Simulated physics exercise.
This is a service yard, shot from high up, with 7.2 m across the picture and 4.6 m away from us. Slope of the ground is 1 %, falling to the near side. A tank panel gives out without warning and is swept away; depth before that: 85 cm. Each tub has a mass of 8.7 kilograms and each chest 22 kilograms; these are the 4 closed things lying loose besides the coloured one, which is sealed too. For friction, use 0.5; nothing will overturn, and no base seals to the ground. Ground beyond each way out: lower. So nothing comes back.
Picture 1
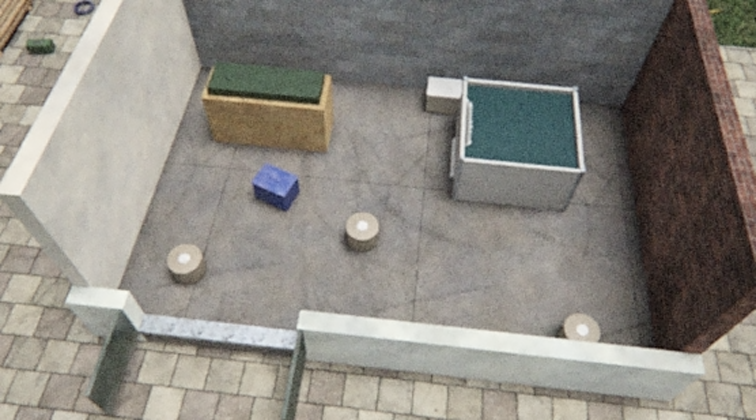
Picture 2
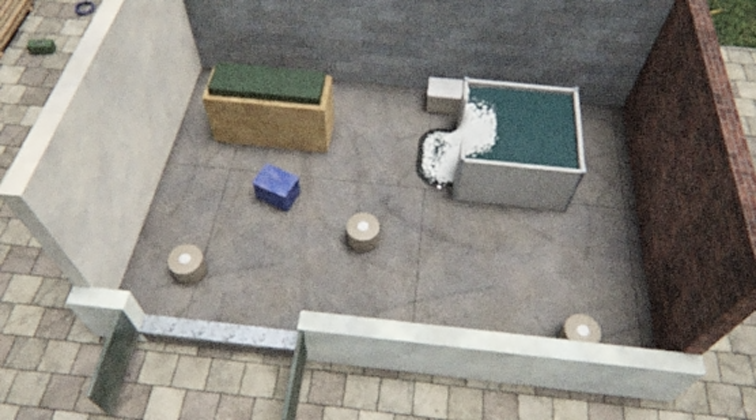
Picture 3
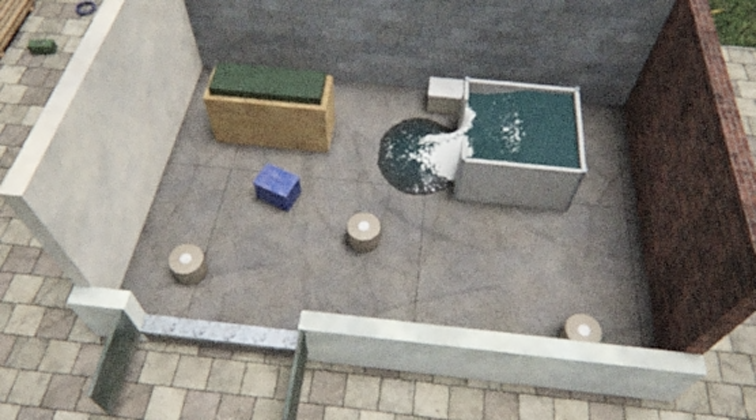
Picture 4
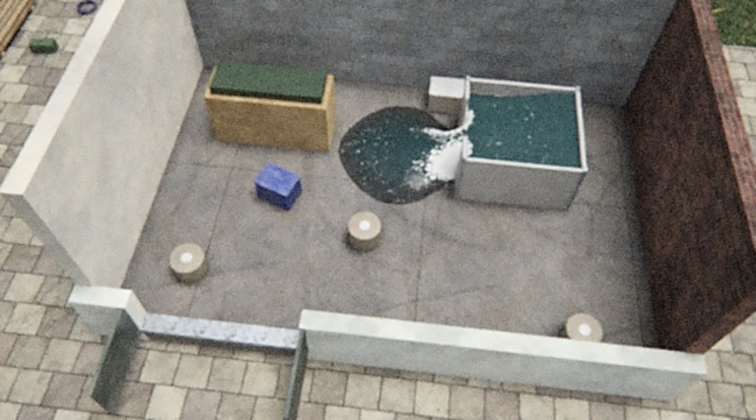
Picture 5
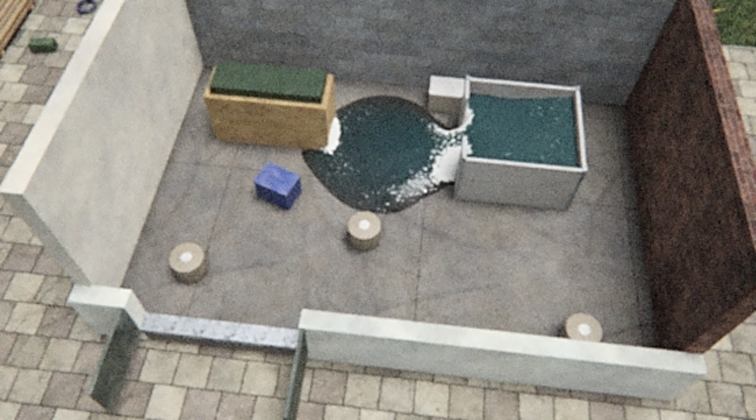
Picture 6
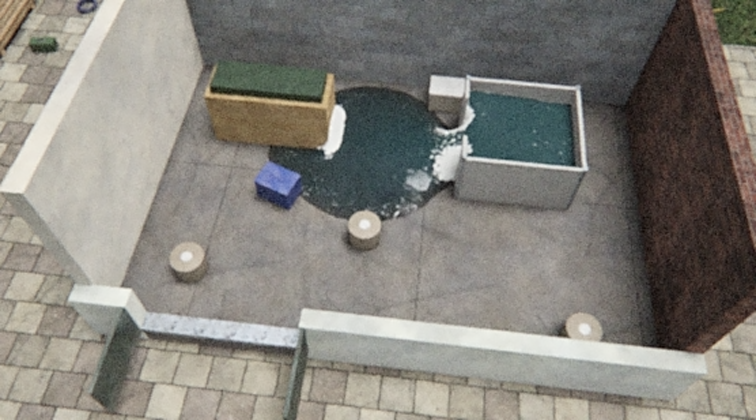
The video shows a walled yard where dark green water pours from the left side of a raised tank and spreads across the paving to a planter box, while a blue chest and three round objects stay in place.
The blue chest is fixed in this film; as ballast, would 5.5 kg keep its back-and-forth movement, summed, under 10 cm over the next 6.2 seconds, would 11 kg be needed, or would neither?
Neither would.
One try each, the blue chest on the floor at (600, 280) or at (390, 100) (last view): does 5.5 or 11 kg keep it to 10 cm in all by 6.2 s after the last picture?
First spot: Light mass works; second spot: No mass works.
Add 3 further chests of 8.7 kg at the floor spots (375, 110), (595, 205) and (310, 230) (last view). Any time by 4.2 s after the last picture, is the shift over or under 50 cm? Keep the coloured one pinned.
Taking them one by one: Above the mark; below the mark; above the mark.
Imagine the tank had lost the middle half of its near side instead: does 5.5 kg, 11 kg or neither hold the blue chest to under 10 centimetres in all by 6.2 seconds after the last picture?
Note: High mass only.
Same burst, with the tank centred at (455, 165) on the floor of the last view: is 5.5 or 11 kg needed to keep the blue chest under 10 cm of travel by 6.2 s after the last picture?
Then, put simply, both options fail.
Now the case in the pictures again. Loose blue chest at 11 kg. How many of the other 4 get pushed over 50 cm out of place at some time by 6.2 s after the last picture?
I make it 2.
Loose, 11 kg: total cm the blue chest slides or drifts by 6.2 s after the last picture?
About 400 cm.
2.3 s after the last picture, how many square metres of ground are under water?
Around 20 m2 of it.
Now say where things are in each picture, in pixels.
The blue chest at (275, 179) rests on the ground; water covers 2.4 m2; 0 of 5 have shifted, in the first picture.
The blue chest at (276, 180), on the bottom; water covers 3.0 m2; 0 of 5 have shifted, in the second picture.
The blue chest at (276, 180) rests on the ground; 3.9 m2 under water; 0 of 5 have shifted, in the third picture.
The blue chest at (277, 179), on the bottom; 5.1 m2 under water; 0 of 5 have shifted, in the fourth picture.
The blue chest at (277, 178) rests on the ground; water covers 6.3 m2; 0 of 5 have shifted, in the fifth picture.
The blue chest at (277, 178) rests on the ground; 7.6 m2 under water; 0 of 5 have shifted, in the sixth picture.
Then, 0.6 s after the last picture the blue chest would be 107 cm from its start with 5.5 kg and 86 cm from its start with 11 kg; 5 cm of water round it then.
Then, 2.3 s after the last picture the blue chest would be 222 cm from its start with 5.5 kg and 205 cm from its start with 11 kg; 19 cm of water round it then.
Then, 4.2 s after the last picture the blue chest would be gone out with 5.5 kg and 195 cm from its start with 11 kg; 11 cm of water round it then.
Then, 6.2 s after the last picture the blue chest would be gone out with 5.5 kg and gone out with 11 kg.
